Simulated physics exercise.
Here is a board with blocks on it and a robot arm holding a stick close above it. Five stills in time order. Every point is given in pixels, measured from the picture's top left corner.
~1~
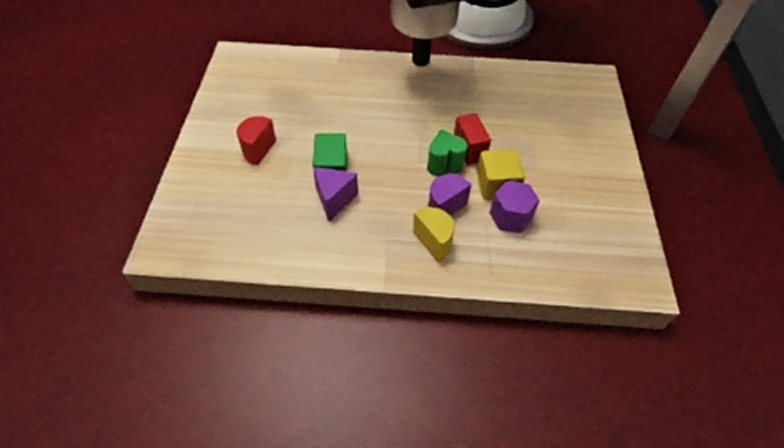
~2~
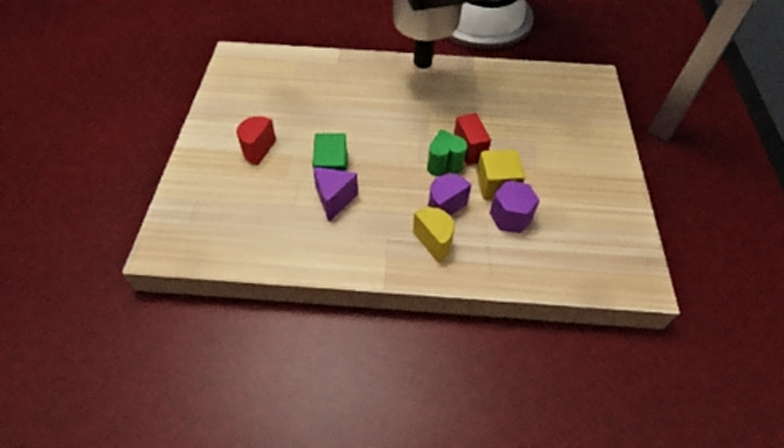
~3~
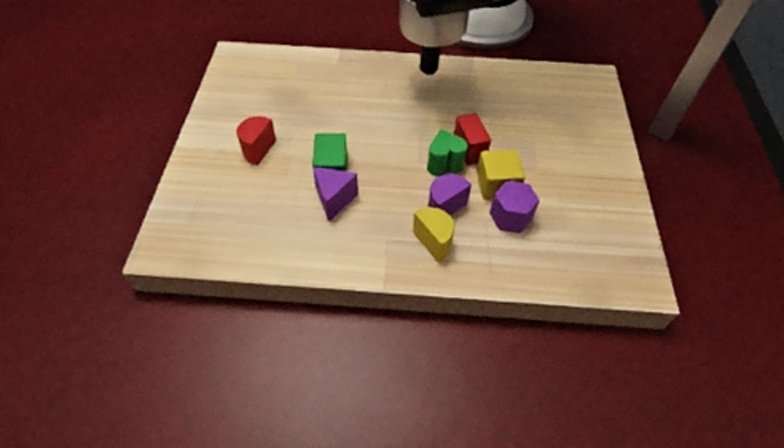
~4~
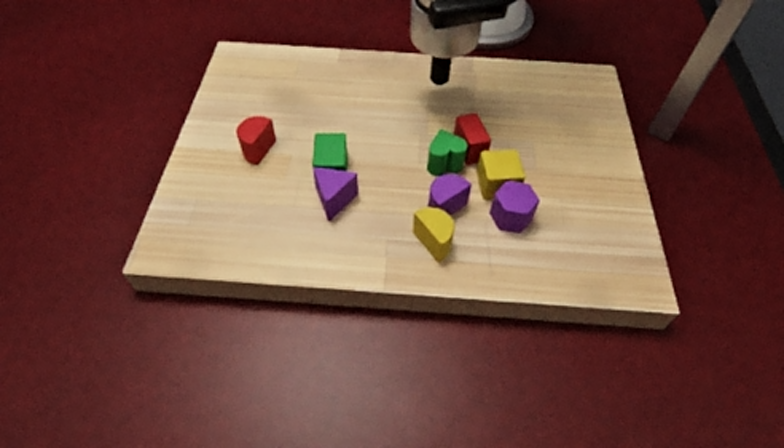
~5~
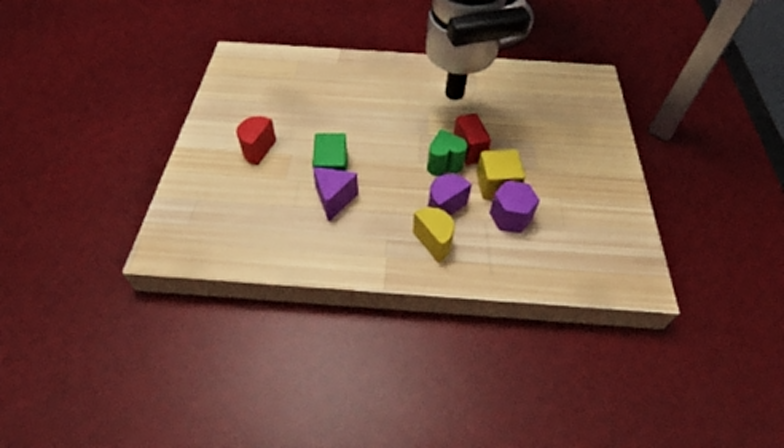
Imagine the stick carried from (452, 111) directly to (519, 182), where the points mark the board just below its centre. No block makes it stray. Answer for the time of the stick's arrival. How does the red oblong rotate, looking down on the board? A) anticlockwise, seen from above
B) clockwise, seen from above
B.
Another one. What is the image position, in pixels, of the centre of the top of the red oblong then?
It will end up at (481, 154).
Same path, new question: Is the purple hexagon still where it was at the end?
The answer is no.
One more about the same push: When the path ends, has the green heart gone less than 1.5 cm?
Yes, I think so.
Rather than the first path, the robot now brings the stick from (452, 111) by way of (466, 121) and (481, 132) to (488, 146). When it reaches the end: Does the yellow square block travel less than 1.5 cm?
Answer: Yes.
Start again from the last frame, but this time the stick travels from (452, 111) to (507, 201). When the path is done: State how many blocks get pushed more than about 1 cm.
I reckon the push displaces three or more of the blocks by more than 1 cm.
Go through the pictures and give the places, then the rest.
The first picture shows stick tip at (421, 62); block tops, green heart at (447, 143); red oblong at (474, 128); yellow square block at (503, 164); purple hexagon at (518, 196).
The second picture shows stick at (423, 64); blocks unchanged.
The third picture shows stick at (429, 70); blocks unchanged.
The fourth picture shows stick at (439, 80); blocks unchanged.
The fifth picture shows stick at (455, 95); green heart at (447, 143); red oblong at (474, 128); yellow square block at (503, 164); purple hexagon at (518, 196).
On the path given first. One third of the way, stick at (476, 118); red oblong at (476, 134).
Two thirds of the way, stick at (499, 141); green heart at (444, 145), turned 15° clockwise; red oblong at (482, 153), turned 65° clockwise; yellow square block at (502, 173), turned 35° anticlockwise; purple hexagon at (524, 203).
At the end, stick at (524, 167); green heart at (444, 145), turned 15° clockwise; red oblong at (481, 154), turned 70° clockwise; yellow square block at (503, 174), turned 35° anticlockwise; purple hexagon at (524, 204).
